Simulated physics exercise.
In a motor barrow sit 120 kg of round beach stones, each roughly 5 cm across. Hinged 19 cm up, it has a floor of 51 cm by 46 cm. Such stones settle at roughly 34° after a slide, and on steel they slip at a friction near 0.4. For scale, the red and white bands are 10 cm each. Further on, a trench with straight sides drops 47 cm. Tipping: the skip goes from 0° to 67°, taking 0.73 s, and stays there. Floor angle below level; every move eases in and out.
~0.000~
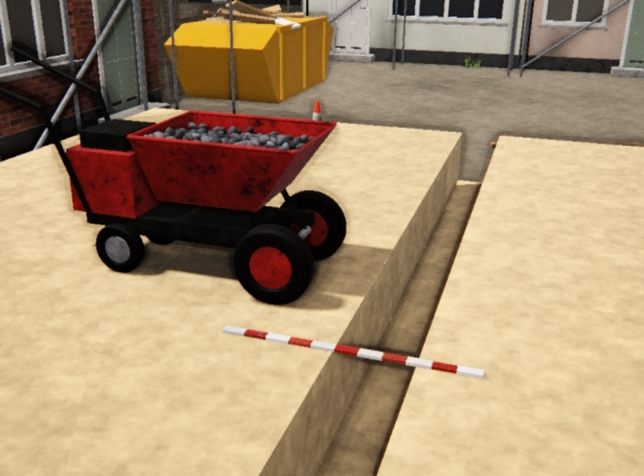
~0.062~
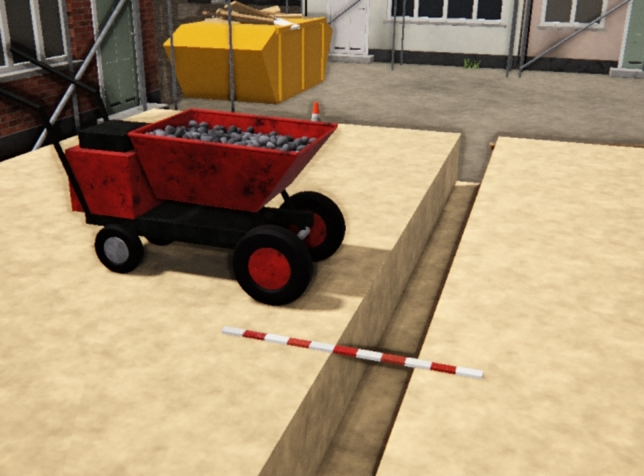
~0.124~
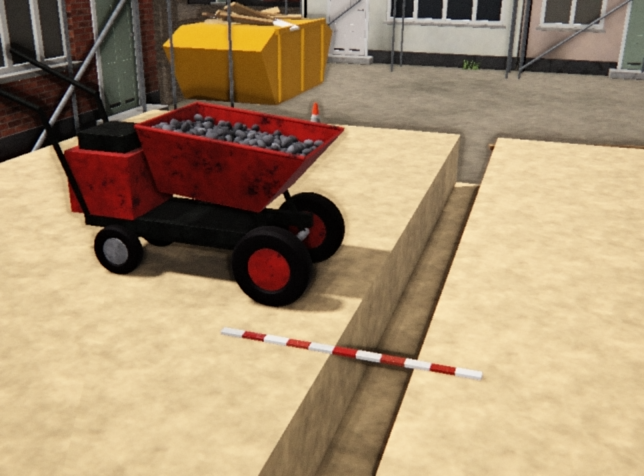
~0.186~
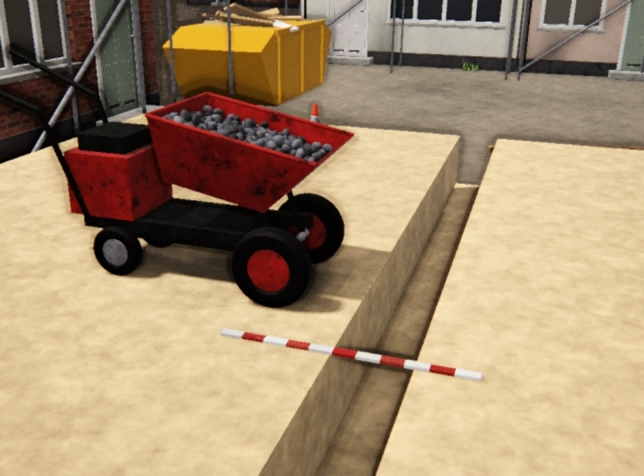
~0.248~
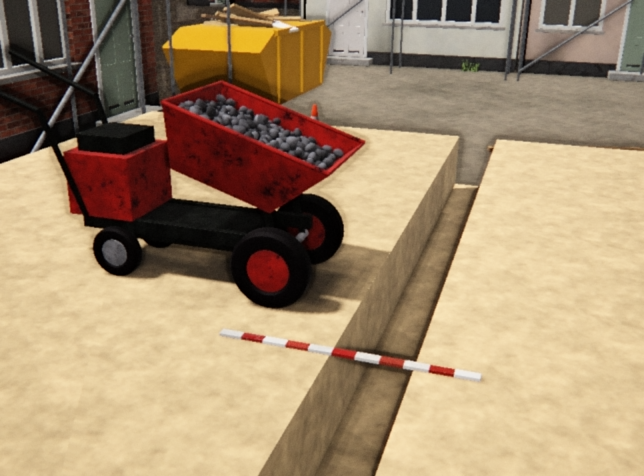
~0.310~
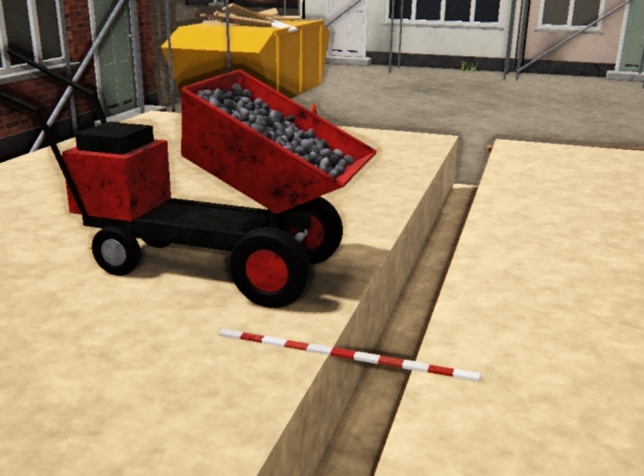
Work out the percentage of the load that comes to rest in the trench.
It works out at about 40 per cent of the load.
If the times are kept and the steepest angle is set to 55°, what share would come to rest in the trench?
In that case near 30 per cent.
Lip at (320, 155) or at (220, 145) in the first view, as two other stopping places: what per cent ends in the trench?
Estimates: 20 % then 85 %.
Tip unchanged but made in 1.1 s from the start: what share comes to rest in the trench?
Trench share: Approx. 50%.
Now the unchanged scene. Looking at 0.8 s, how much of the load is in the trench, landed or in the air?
Roughly 10 percent of the load.
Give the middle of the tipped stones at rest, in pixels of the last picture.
(467, 306).
After 0.6 s the floor is at 57°; 100 % in the skip; the foremost stones are at (382, 217).
After 0.8 s the floor is at 67°; 73 % in the skip, 11 % in the trench, 17 % past the trench; the foremost stones are at (474, 321).
After 1.2 s the floor is at 67°; 28 % in the skip, 14 % in the trench, 58 % past the trench; the foremost stones are past the picture's edge.
After 3.1 s the floor is at 67°; 0 % in the skip, 40 % in the trench, 60 % past the trench; the foremost stones are past the picture's edge.
